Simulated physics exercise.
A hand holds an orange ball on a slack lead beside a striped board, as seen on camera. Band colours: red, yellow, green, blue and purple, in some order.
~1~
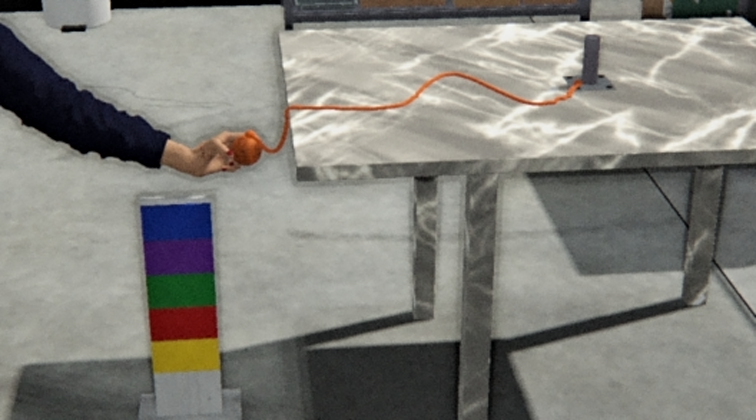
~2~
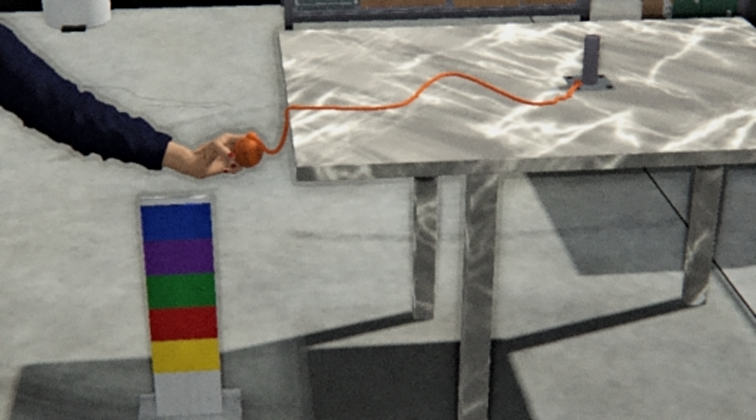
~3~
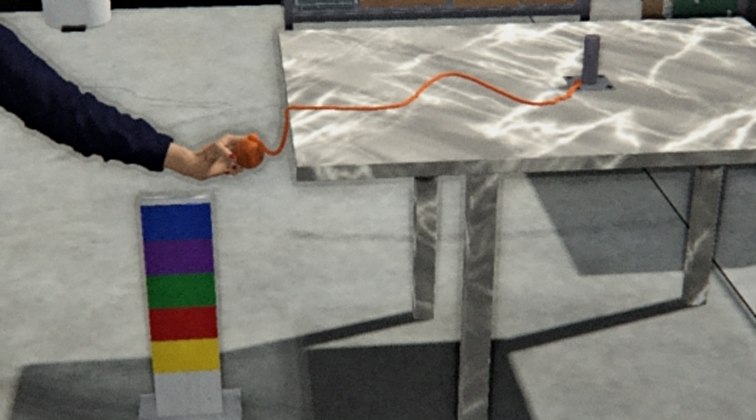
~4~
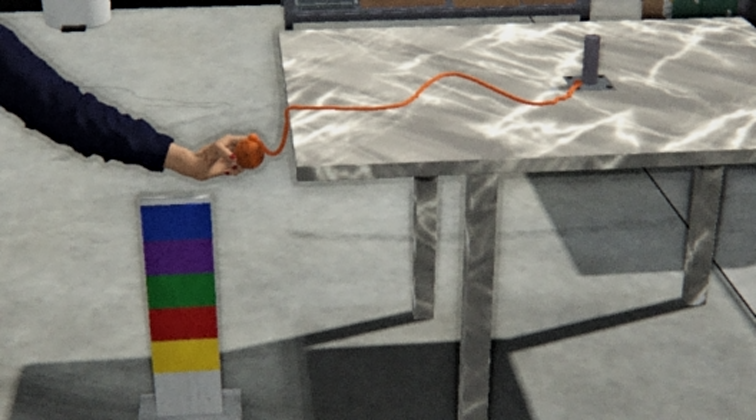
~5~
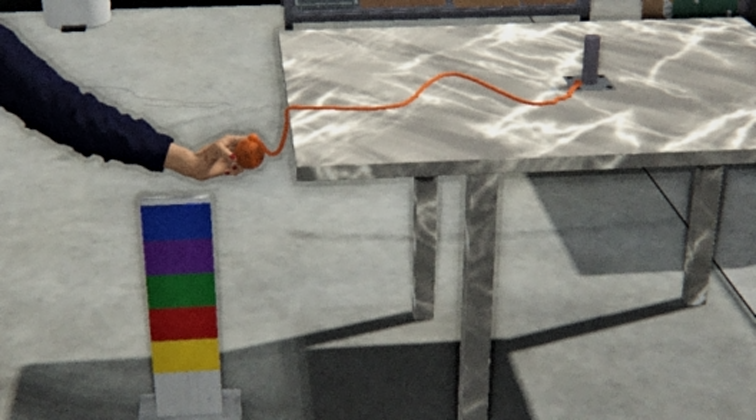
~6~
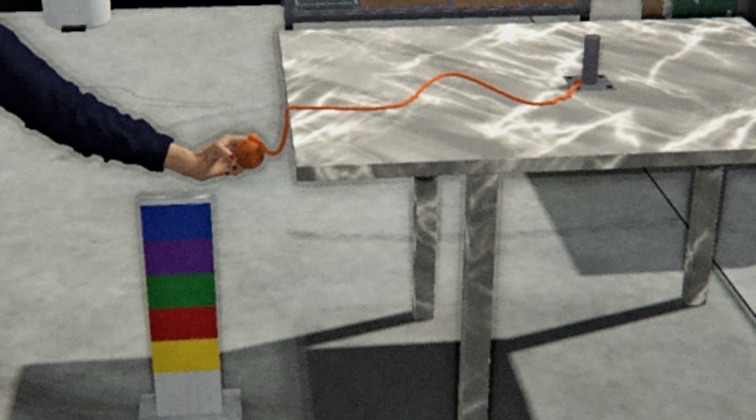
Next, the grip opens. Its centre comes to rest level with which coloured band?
With the red one.
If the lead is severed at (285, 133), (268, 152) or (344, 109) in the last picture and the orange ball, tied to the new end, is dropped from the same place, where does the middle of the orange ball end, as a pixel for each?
So, going through them: (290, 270) first, (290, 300) next, (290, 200) last.
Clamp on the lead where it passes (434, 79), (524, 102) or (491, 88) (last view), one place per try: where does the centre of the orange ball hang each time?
First try (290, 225), second try (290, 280), third try (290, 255).
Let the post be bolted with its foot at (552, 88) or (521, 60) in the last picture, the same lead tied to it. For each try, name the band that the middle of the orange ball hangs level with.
It comes out yellow the first time and yellow the second time.
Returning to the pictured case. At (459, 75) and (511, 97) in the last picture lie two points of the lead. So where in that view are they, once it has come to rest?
First: (381, 97). Second: (461, 91).
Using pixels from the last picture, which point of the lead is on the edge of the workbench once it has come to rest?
Near pixel (413, 98).
A little later, ball near (275, 300); level with green.
Next, ball near (305, 312); level with red.
When it is over, ball near (295, 317); level with red. Its middle rests at the red band.
